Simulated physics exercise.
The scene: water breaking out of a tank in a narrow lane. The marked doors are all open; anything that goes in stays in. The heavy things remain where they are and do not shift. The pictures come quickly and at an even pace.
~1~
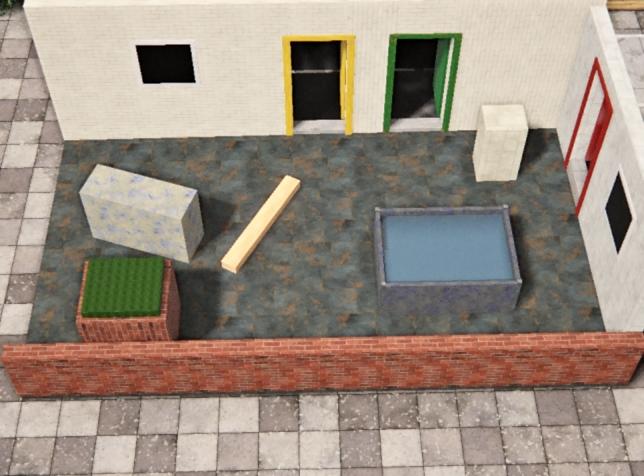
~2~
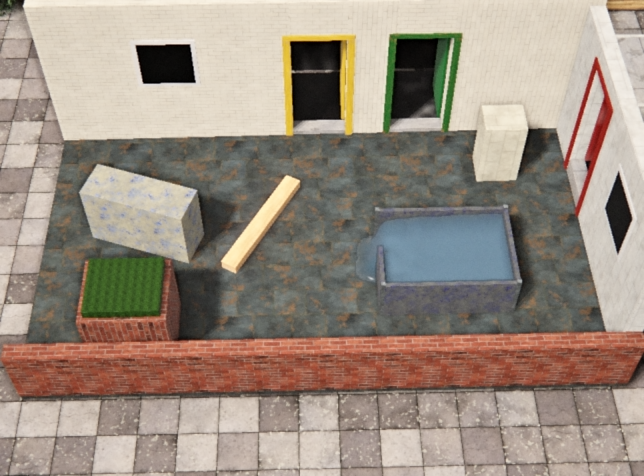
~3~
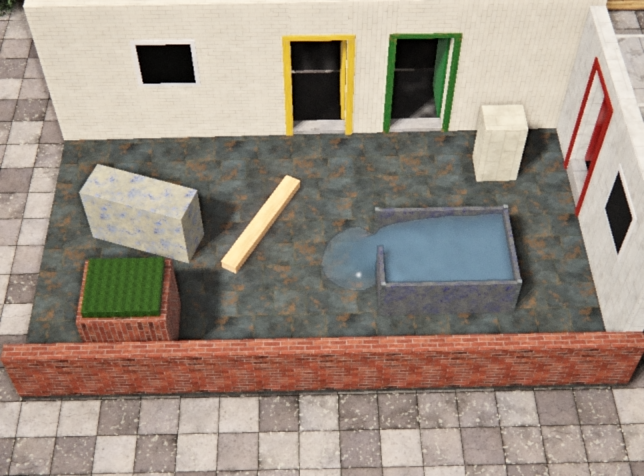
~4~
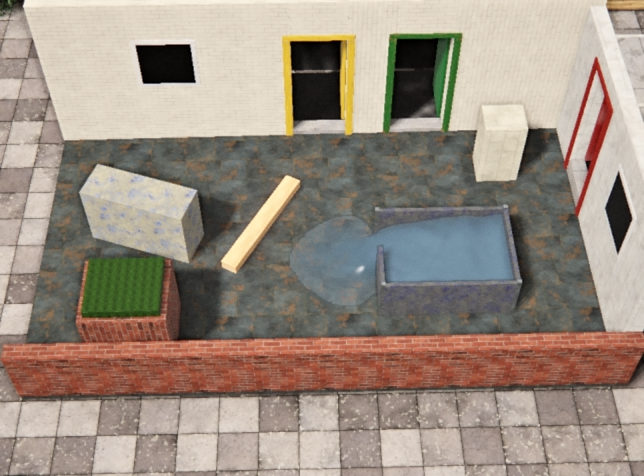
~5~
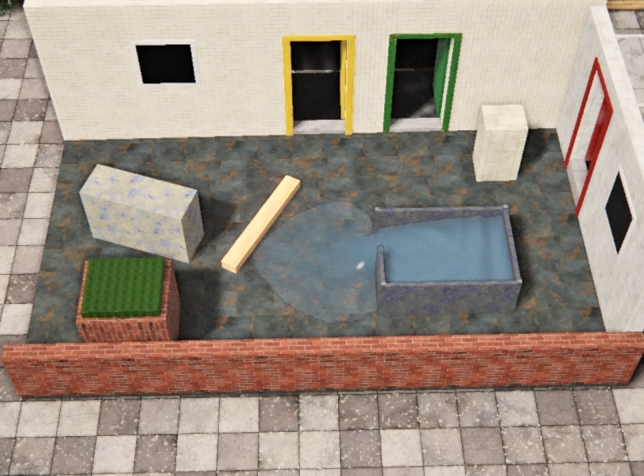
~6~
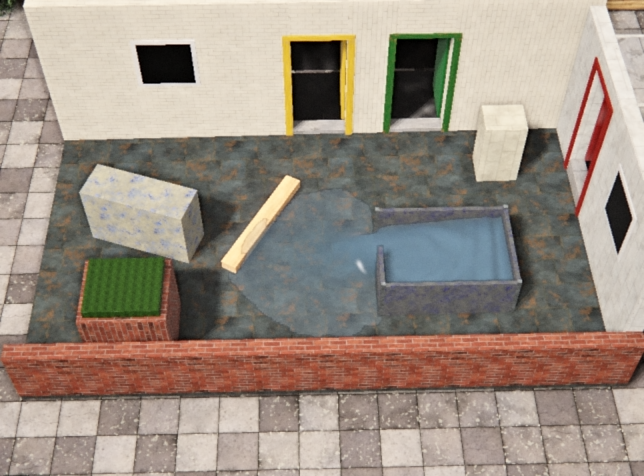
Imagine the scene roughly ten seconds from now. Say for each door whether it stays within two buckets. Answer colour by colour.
The green door will keep it to two buckets. The red door will keep it to two buckets. The yellow door will keep it to two buckets.
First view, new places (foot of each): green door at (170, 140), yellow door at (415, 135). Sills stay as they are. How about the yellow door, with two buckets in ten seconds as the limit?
Well, in that case the yellow door comes up short.
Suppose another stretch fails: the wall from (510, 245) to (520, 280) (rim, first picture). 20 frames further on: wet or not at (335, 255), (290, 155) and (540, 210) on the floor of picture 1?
First kept bare, second kept bare, third soaked through.
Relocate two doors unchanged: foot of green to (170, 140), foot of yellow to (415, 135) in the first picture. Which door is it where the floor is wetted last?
The one in red.
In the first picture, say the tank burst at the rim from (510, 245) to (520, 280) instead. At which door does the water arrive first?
My answer is the red one.
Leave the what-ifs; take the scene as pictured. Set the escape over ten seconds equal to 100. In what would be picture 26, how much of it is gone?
It works out at roughly 15 per cent.
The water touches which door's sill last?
That would be the red-painted one.
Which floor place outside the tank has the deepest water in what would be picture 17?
Deepest point: About (188, 368).
A moment on, water covers 25 % of the floor; the green door not reached, the red door not reached, the yellow door not reached.
Next, water covers 40 % of the floor; the green door not reached, the red door not reached, the yellow door under two buckets in.
Then, water covers 50 % of the floor; the green door wet at the sill, nothing in, the red door not reached, the yellow door under two buckets in.
Later, water covers 70 % of the floor; the green door wet at the sill, nothing in, the red door not reached, the yellow door under two buckets in.
In the end, water covers 85 % of the floor; the green door wet at the sill, nothing in, the red door wet at the sill, nothing in, the yellow door under two buckets in.
